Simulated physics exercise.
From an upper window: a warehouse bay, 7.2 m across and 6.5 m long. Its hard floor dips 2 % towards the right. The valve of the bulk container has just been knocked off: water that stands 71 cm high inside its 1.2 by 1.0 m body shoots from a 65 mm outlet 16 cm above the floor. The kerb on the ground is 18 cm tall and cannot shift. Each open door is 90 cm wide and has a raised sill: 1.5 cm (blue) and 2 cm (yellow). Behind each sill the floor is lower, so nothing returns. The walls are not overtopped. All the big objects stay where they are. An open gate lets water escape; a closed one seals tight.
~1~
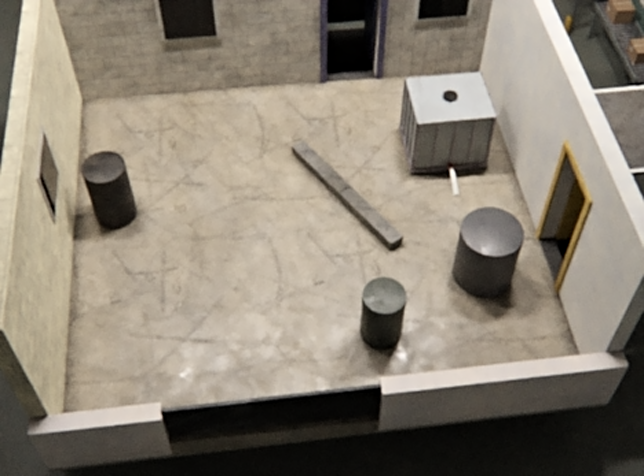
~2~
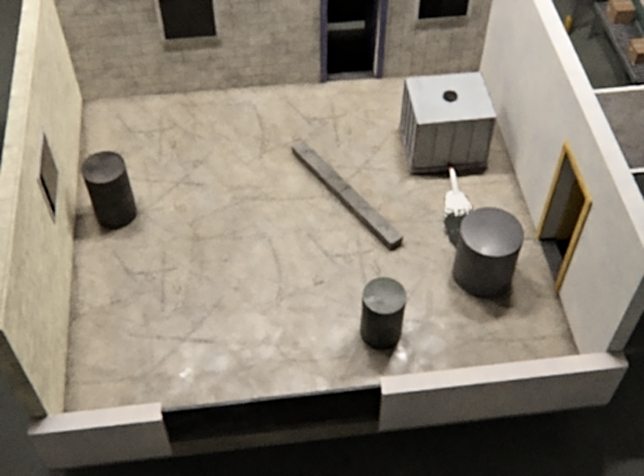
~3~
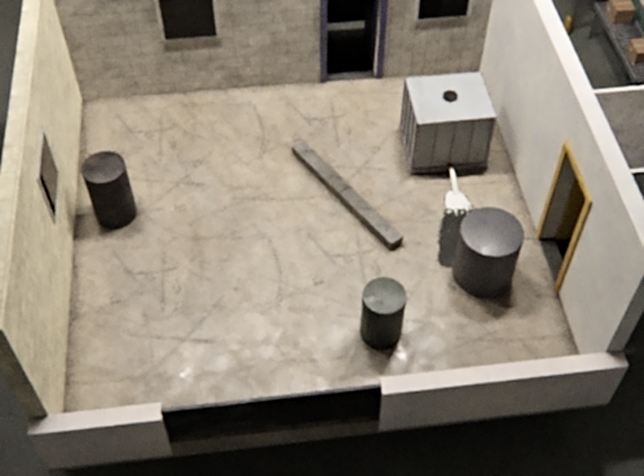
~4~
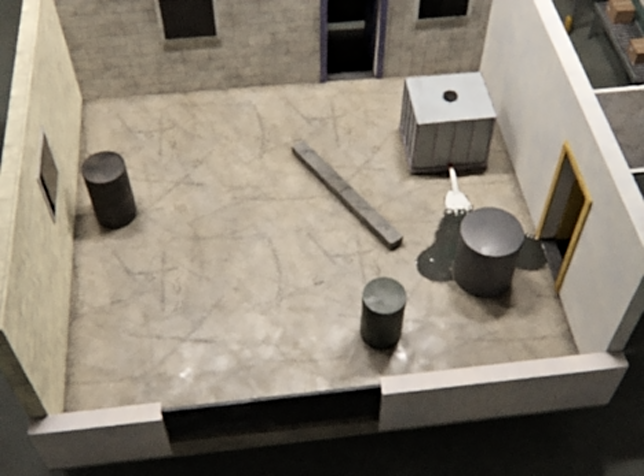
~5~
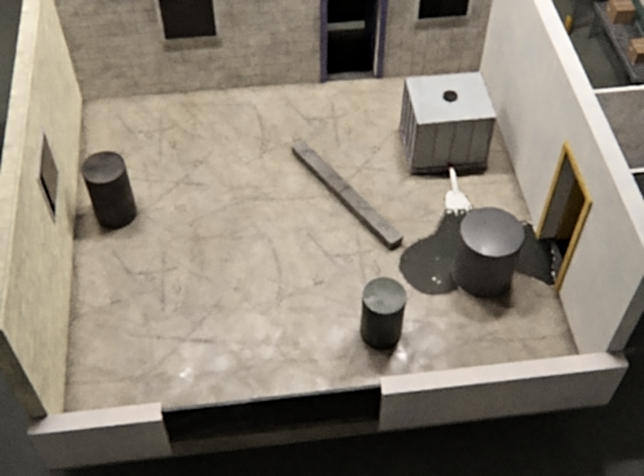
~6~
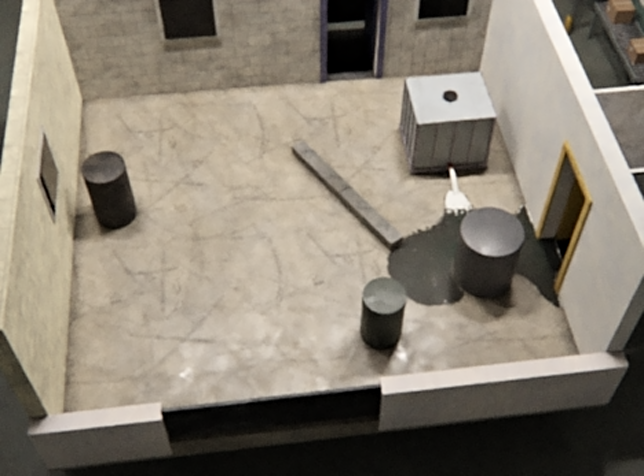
A pale container spouts water that spreads in a dark sheet around a drum.
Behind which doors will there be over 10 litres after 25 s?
Within that time: At the blue door it keeps below the limit; at the yellow door it goes over the limit.
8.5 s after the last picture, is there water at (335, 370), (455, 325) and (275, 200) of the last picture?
In that order: Still dry, flooded, dry.
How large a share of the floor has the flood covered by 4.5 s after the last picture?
Near 10 per cent is wet.
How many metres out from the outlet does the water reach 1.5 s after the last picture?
Roughly 3.4 m.
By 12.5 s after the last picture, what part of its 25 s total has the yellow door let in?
About 35 per cent.
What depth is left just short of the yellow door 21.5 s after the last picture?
About 4.0 cm.
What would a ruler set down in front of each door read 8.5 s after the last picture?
Depths in cm: Blue 0.0, yellow 3.0.
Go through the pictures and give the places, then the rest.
The jet has just started at (453, 177); the ground is still dry, in the first frame.
The jet leaves at (453, 177); the sheet reaches a hidden place, 1.7 m away, and wets 0.5 m2, in the second frame.
From the spout at (453, 177) the water has spread over 0.8 m2; its tip is at a hidden place, and it is 1.1 cm deep on average, in the third frame.
The jet leaves at (453, 177); the sheet reaches (535, 268), 2.3 m away, and wets 1.3 m2, in the fourth frame.
The jet leaves at (453, 177); the sheet reaches (552, 283), 2.7 m away, and wets 1.8 m2, in the fifth frame.
The jet leaves at (453, 177); the sheet reaches (560, 307), 3.1 m away, and wets 2.5 m2, in the sixth frame.
Then, 1.5 s after the last picture water covers 10 % of the floor and is deepest (6 cm) near (473, 245); blue door not reached, yellow door 2.5 cm at the sill, 1 L in.
Then, 4.5 s after the last picture water covers 10 % of the floor and is deepest (6 cm) near (473, 245); blue door not reached, yellow door 2.6 cm at the sill, 4 L in.
Then, 8.5 s after the last picture water covers 15 % of the floor and is deepest (5 cm) near (473, 245); blue door not reached, yellow door 2.8 cm at the sill, 8 L in.
Then, 12.5 s after the last picture water covers 20 % of the floor and is deepest (5 cm) near (473, 245); blue door not reached, yellow door 3.1 cm at the sill, 14 L in.
Then, 21.5 s after the last picture water covers 20 % of the floor and is deepest (5 cm) near (473, 245); blue door not reached, yellow door 3.9 cm at the sill, 43 L in.
